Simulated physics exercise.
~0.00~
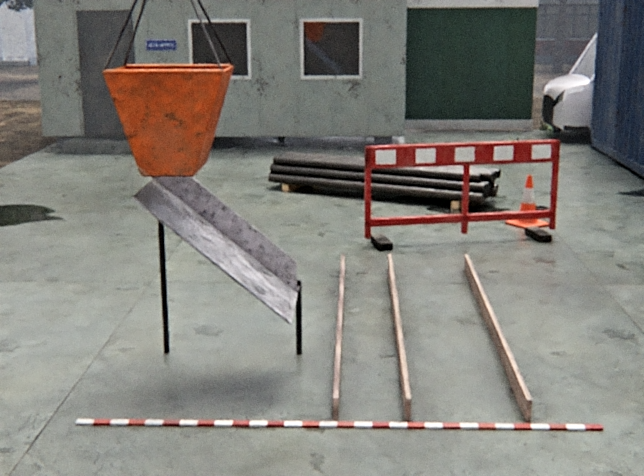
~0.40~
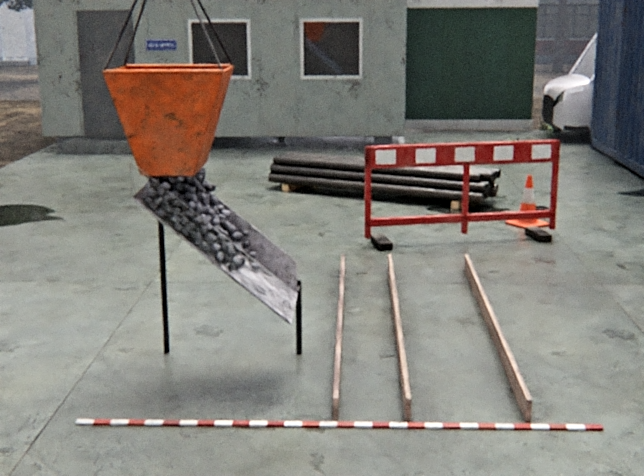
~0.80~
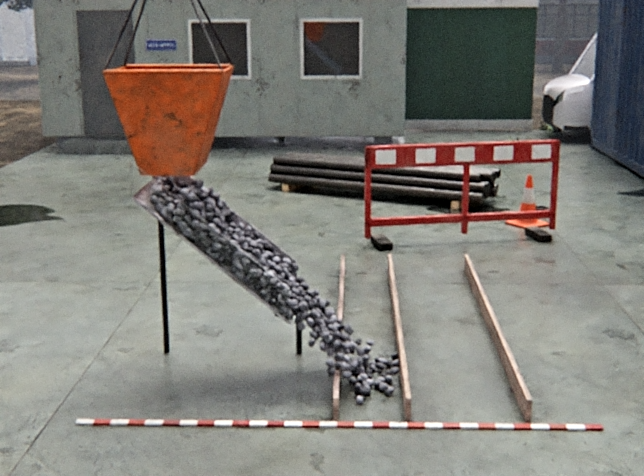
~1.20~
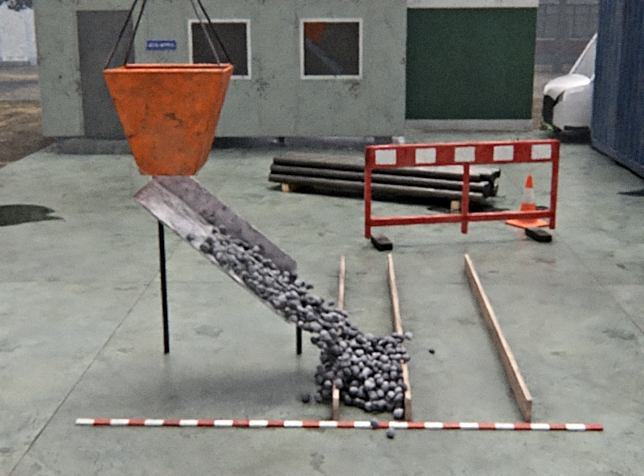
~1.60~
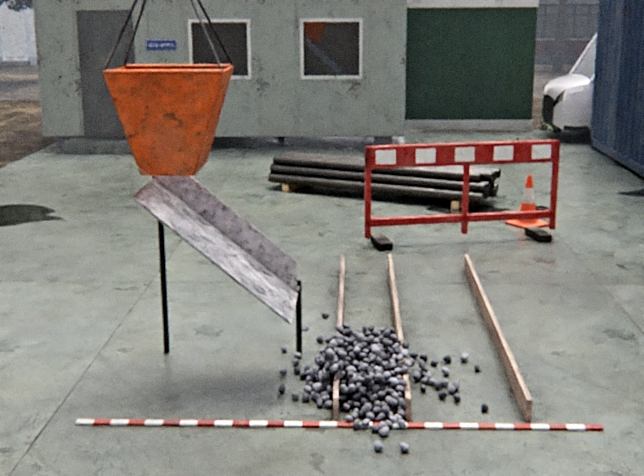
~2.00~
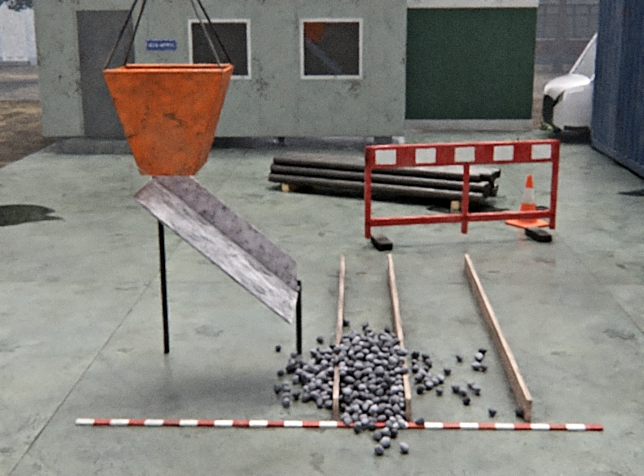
The video shows grey rounded stones dropping from a hanging orange skip onto a sloping steel chute, sliding down to the right and spilling onto the ground among three fixed boards, where most settle in the left bay, with some left of it and a few in the right bay.
